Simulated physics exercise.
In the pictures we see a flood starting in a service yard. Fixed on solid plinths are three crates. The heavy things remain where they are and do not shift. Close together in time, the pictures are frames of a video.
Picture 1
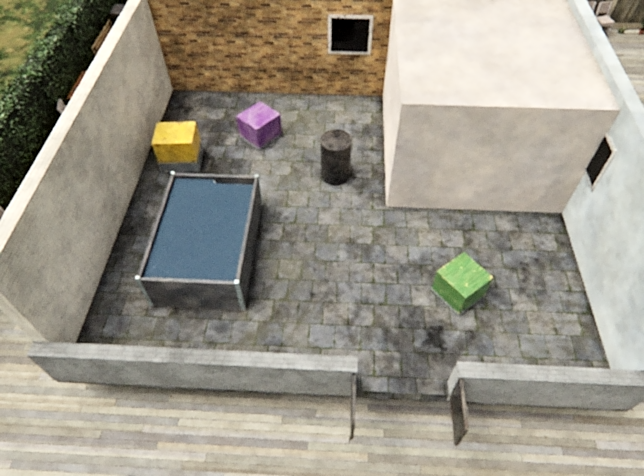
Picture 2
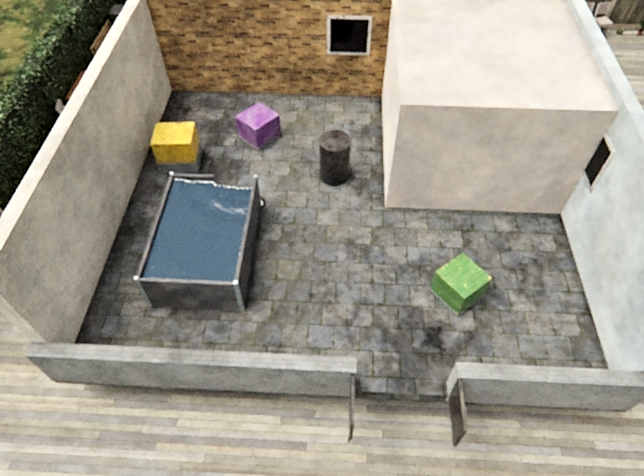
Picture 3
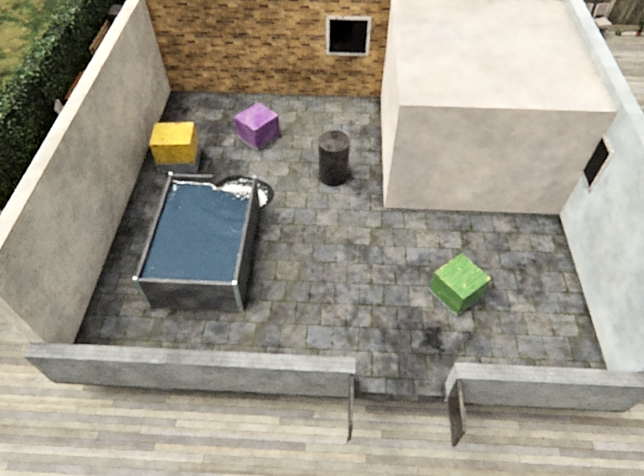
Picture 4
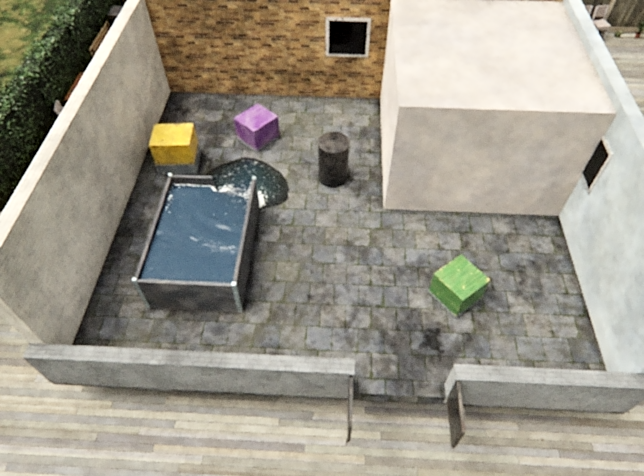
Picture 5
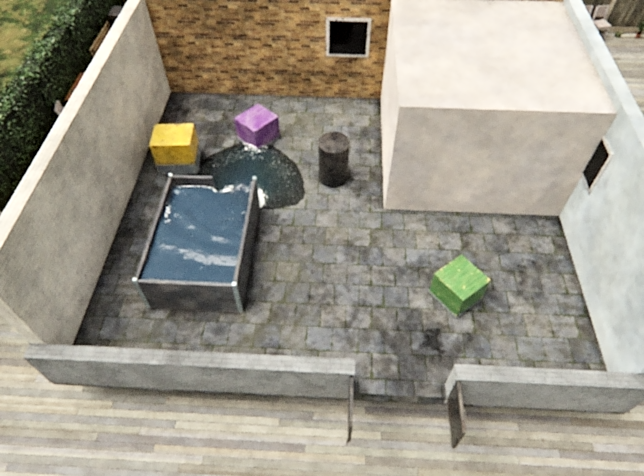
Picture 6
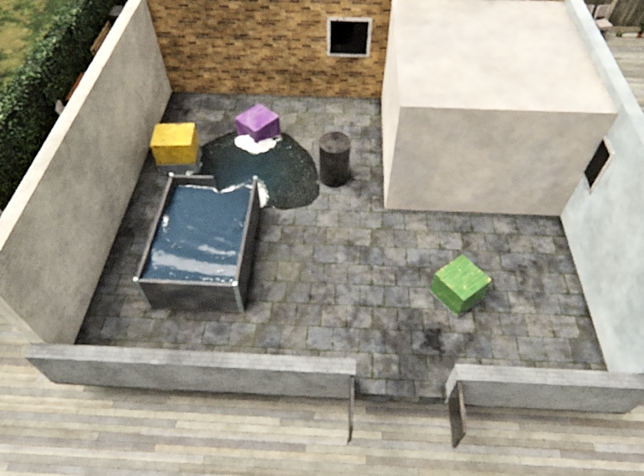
To begin with, an open tank of water stands still in a walled, paved yard with yellow, purple and green blocks and a dark barrel. Water then pours out at the tank's far side, and the dark puddle spreads across the paving, reaching the purple block and the barrel.
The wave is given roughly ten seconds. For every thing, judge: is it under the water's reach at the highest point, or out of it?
Green crate: Out of reach, so dry; purple crate: Within reach, so wet; yellow crate: Out of reach, so dry.
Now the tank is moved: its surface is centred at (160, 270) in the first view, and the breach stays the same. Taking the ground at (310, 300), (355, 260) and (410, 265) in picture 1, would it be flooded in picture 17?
The first spot is not reached, the second not reached, and the third not reached.
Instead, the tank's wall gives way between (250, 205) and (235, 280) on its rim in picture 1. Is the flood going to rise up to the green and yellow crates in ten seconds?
My take: The green crate gets flooded, while the yellow crate stays clear.
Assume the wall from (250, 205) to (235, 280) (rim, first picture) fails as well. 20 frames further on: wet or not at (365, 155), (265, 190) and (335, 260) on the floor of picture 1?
First spot drenched, second unwetted, third drenched.
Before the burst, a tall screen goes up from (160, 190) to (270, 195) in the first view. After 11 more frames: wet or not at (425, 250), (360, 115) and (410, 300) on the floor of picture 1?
Taking the three spots in order: Soaked, spared, soaked.
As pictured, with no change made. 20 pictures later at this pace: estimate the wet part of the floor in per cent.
Close to 35 %.
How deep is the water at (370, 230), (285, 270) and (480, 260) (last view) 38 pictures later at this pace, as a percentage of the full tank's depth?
4, 2, 0 %.
A moment on, water covers 20 % of the floor; the green crate not reached, the purple crate water round its plinth, the yellow crate water round its plinth.
Next, water covers 30 % of the floor; the green crate not reached, the purple crate water round its plinth, the yellow crate water round its plinth.
Then, water covers 35 % of the floor; the green crate not reached, the purple crate water round its plinth, the yellow crate water round its plinth.
Later, water covers 60 % of the floor; the green crate water round its plinth, the purple crate water round its plinth, the yellow crate water round its plinth.
In the end, water covers 75 % of the floor; the green crate stayed above the water, the purple crate was topped, the yellow crate stayed above the water.
